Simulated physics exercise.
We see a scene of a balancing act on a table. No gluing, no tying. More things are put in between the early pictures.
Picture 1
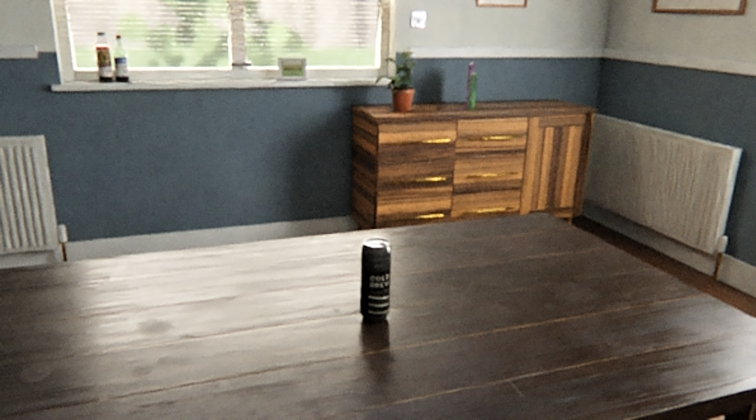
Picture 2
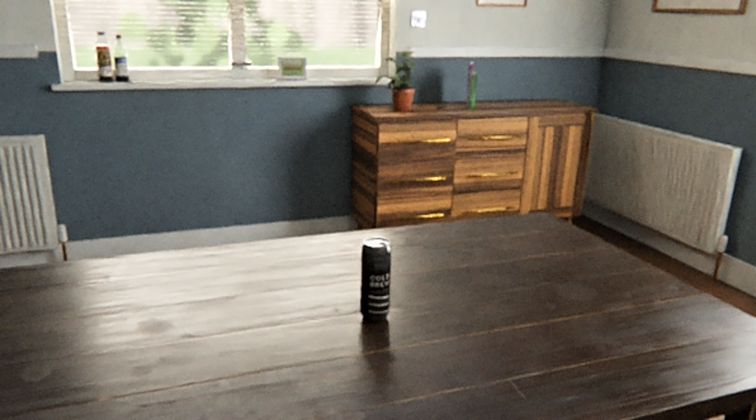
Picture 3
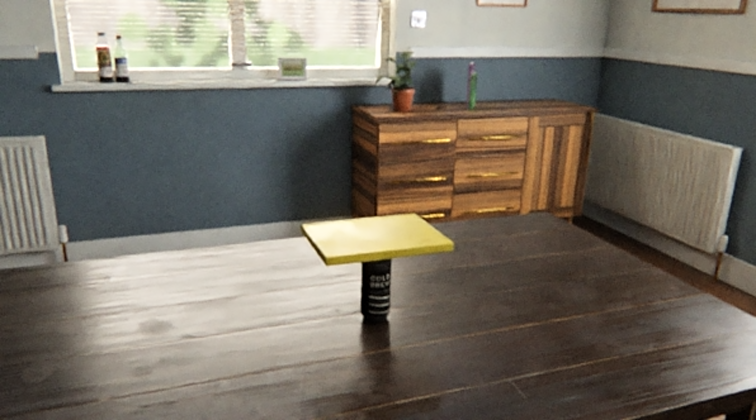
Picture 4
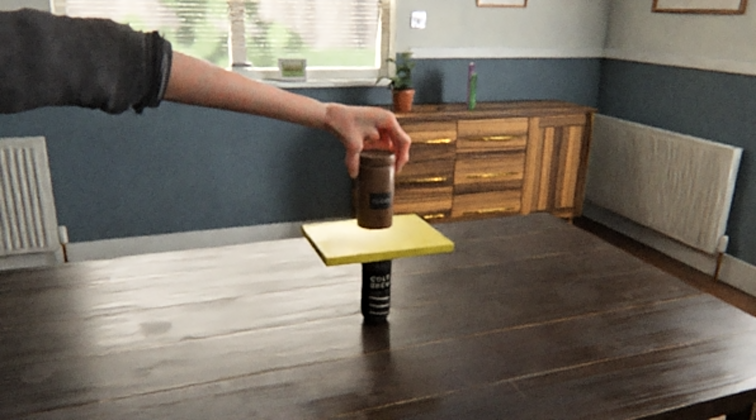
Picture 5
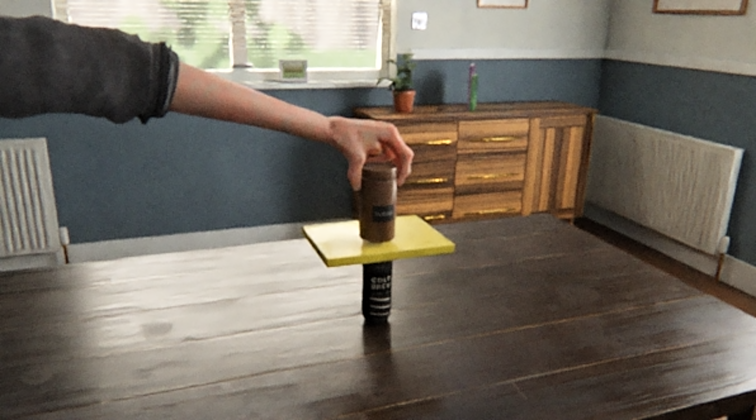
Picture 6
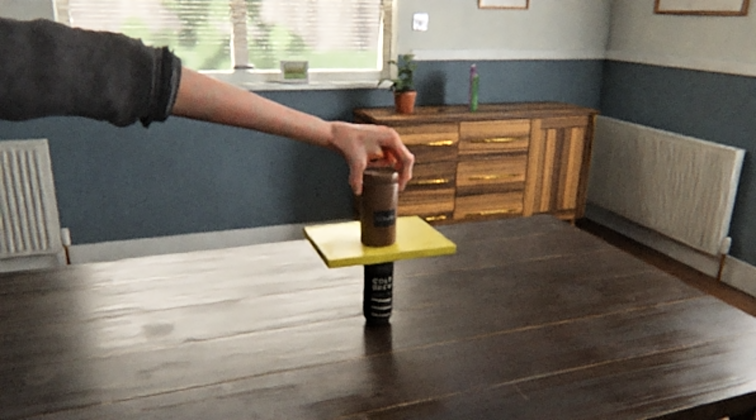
On a dark wooden table in a room with blue and white walls, a black can stands alone, and then a flat yellow board appears on top of it. A hand reaches in from the left with a brown jar, lowers it onto the board above the can, and keeps hold of it.
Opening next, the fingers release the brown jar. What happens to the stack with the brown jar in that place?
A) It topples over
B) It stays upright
(B) It stays upright.
Then, 0.10 s on from there, no change.
Then, 0.40 s on from there, brown jar resting near (379, 207).
In the end, all 3 unmoved. At the end, from the last picture's camera, brown jar near (379, 207). The stack holds.
